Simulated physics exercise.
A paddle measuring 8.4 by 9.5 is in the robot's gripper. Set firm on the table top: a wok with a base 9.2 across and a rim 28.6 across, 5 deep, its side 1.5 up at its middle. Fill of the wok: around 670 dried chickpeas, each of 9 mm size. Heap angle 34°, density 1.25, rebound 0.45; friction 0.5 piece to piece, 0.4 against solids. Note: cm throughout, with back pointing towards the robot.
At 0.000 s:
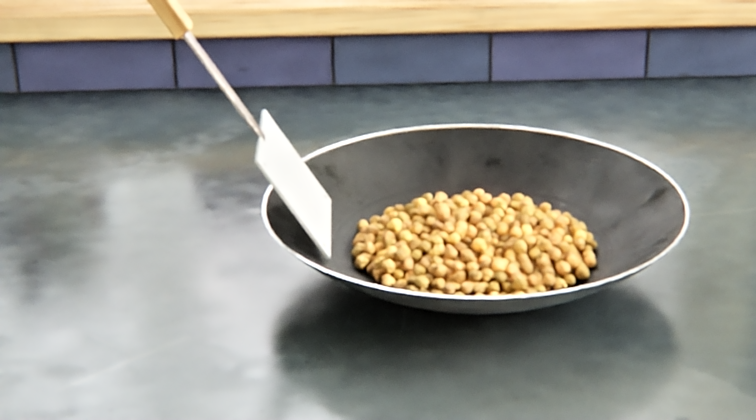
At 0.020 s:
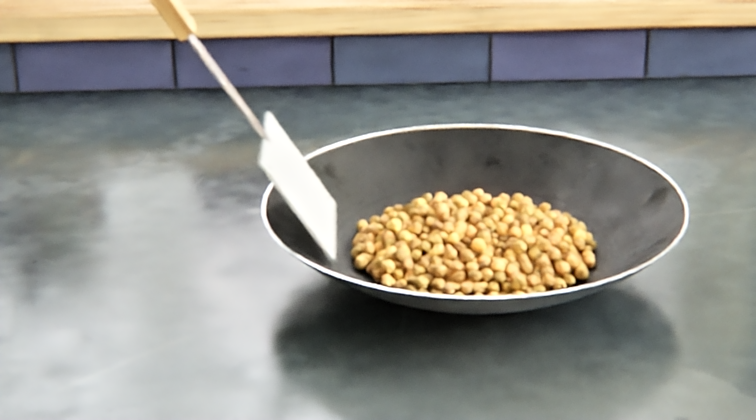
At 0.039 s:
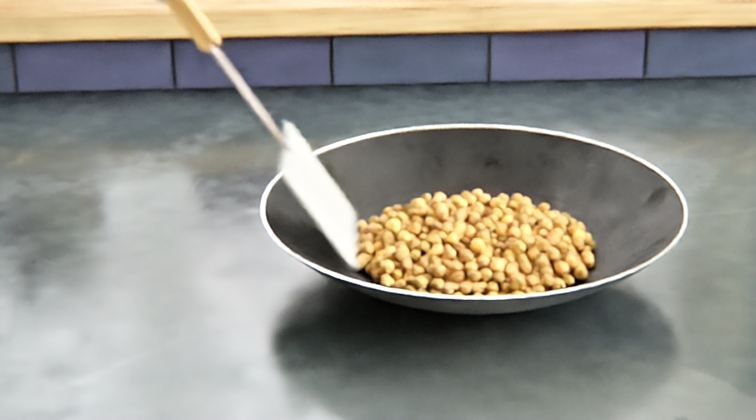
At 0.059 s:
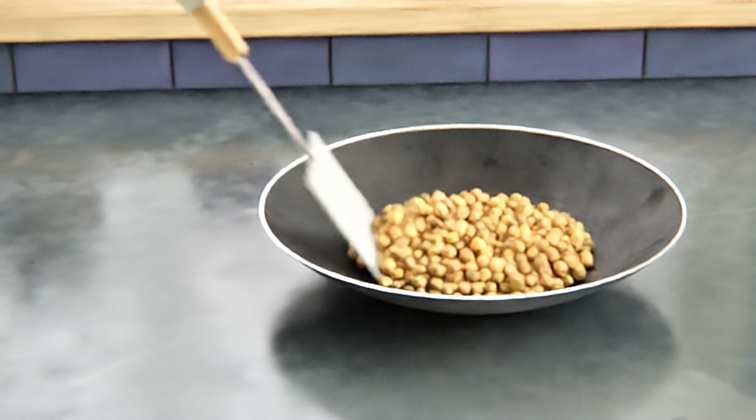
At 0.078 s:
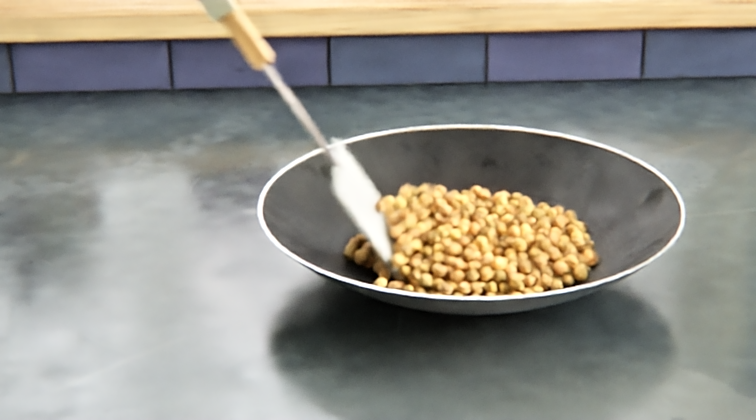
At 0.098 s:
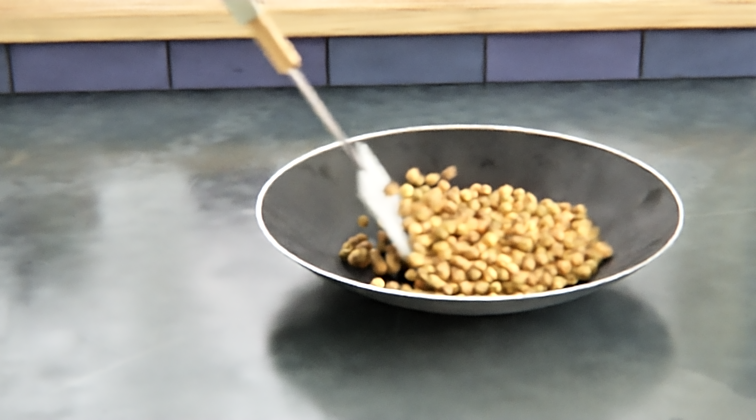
White paddle with a wooden handle moving right into a dark wok, pushing through the left side of heaped chickpeas.
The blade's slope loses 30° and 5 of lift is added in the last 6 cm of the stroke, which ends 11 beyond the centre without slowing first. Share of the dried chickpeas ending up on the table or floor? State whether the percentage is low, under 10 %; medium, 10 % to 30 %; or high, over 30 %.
The percentage is high.
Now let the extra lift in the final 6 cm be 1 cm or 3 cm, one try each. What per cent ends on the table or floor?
It comes to around 50 per cent on the first try and around 45 per cent on the second.
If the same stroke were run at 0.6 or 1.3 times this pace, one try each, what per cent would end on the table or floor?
Estimates in order: 15 per cent, 45 per cent.
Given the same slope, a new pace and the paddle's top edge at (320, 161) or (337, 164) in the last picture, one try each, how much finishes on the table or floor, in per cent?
That comes to about 20 and about 30 percent, in that order.
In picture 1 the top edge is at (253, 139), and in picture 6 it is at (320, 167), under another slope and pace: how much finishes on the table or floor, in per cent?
Near 20 in a hundred.
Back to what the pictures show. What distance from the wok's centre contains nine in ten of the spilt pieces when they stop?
I reckon it's some 60 centimetres.
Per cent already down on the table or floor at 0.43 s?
That would be near 25 per cent, give or take.
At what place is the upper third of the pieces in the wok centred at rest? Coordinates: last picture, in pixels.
Centre: Roughly (582, 228).
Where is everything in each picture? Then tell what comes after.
Paddle top edge at (260, 134), sloping 58°; upper third of the load around (472, 237), from x 360 to 590, top at y 195; 670 in the wok, in the first picture.
Paddle top edge at (264, 137), sloping 58°; upper third of the load around (471, 237), from x 355 to 590, top at y 195, in the second picture.
Paddle top edge at (285, 147), sloping 58°; upper third of the load around (470, 238), from x 355 to 590, top at y 195, in the third picture.
Paddle top edge at (311, 157), sloping 58°; upper third of the load around (469, 237), from x 355 to 590, top at y 195, in the fourth picture.
Paddle top edge at (336, 163), sloping 58°; upper third of the load around (463, 233), from x 350 to 590, top at y 190, in the fifth picture.
Paddle top edge at (361, 167), sloping 58°; upper third of the load around (470, 229), from x 345 to 605, top at y 175; 670 in the wok, in the sixth picture.
By 0.15 s, sloping 58°, highest piece 8 above the table; 670 in the wok.
By 0.20 s, sloping 49°, highest piece 9 above the table; 668 in the wok, 2 on the blade or in flight.
By 0.43 s, sloping 28°, highest piece 13 above the table; 416 in the wok, 173 on the table or floor, 81 on the blade or in flight.
By 1.48 s, sloping 28°, highest piece 4 above the table; 416 in the wok, 254 on the table or floor.
Final count, 416 in the wok, 254 on the table or floor. That is 38 % on the table or floor.
